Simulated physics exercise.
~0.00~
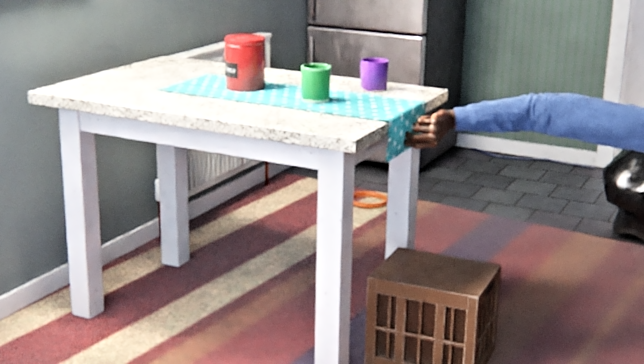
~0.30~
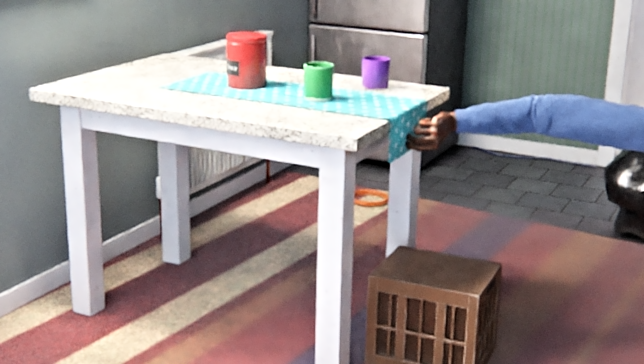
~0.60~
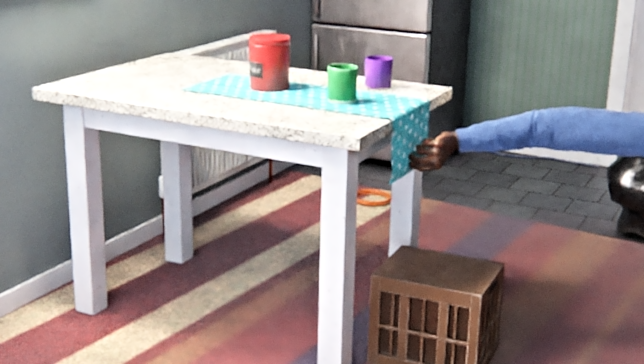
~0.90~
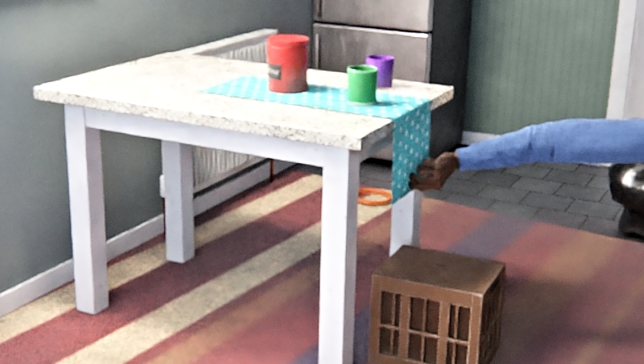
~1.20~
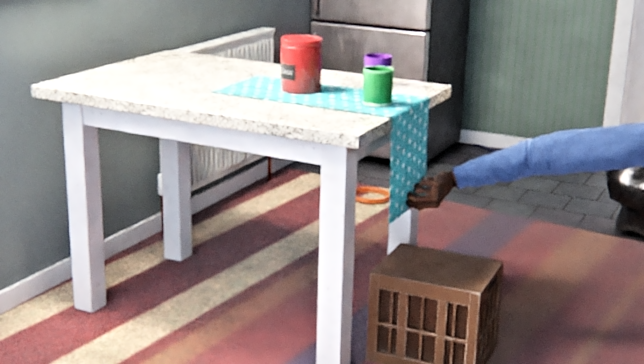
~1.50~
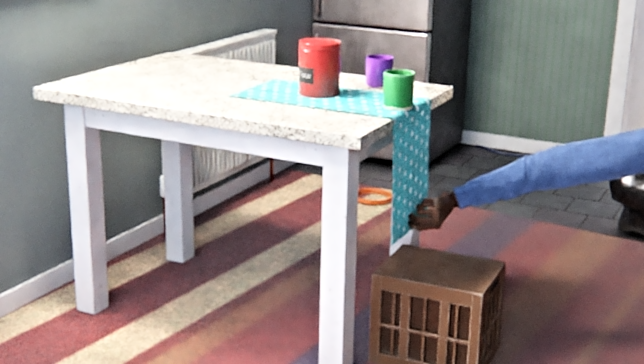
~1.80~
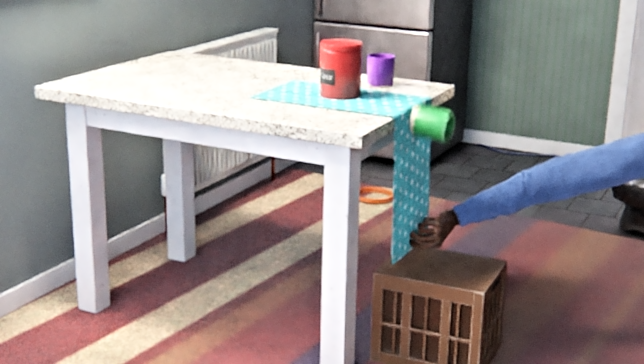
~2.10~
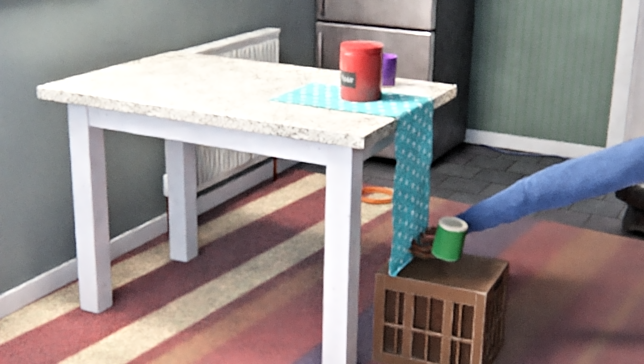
At the start, a red canister, a green mug and a purple mug stand on a turquoise runner or near it on a pale table, while a blue-sleeved arm grips the cloth's hanging end above a brown crate. The hand draws the cloth steadily down, carrying the canister and green mug to the right. The purple mug stays in its place as the green mug reaches the edge and tips over. The green mug then drops beside the hand near the crate. Finally, the cloth's end reaches the crate, with the canister upright and the purple mug still on the table.
